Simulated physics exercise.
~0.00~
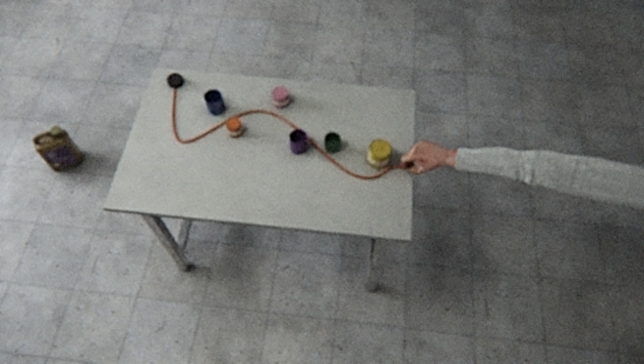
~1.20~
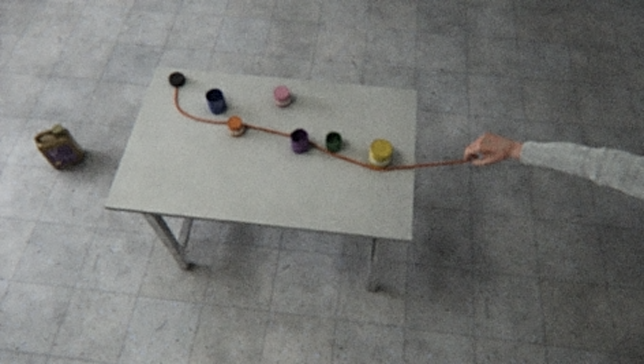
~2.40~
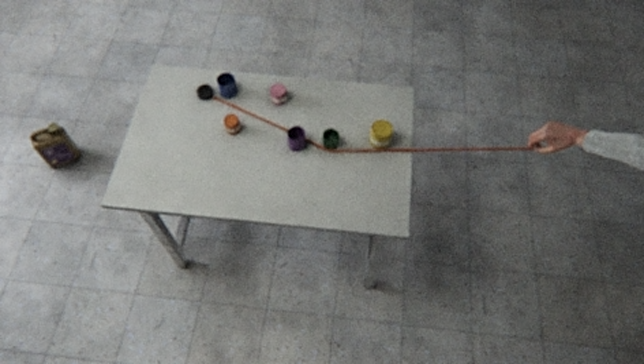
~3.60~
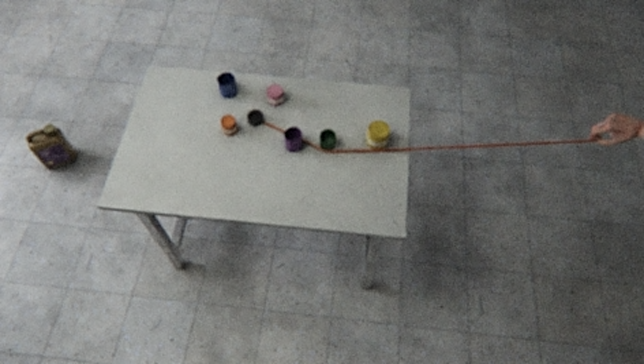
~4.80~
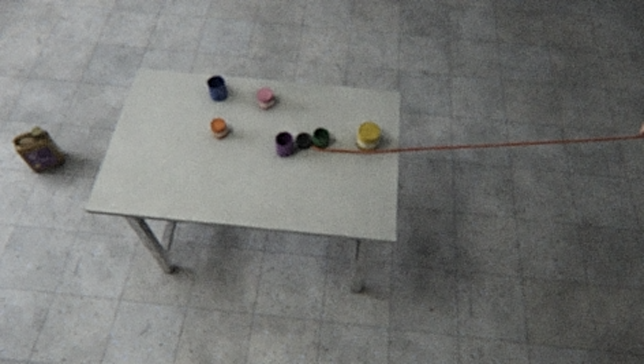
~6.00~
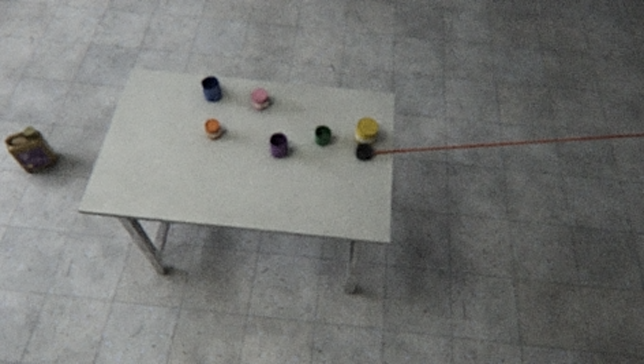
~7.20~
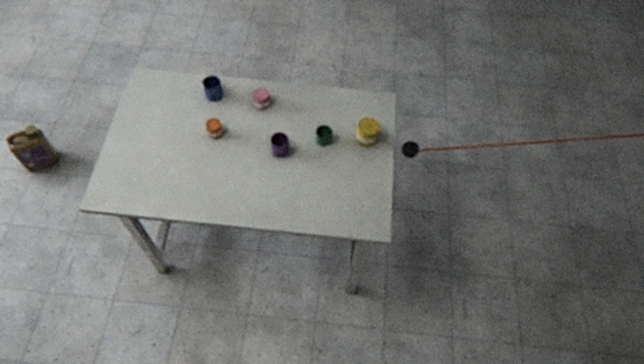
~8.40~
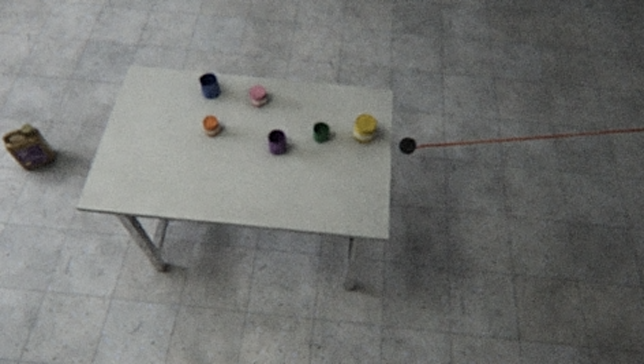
A hand pulls a black pot by an orange cord rightwards past colourful containers, off the table.
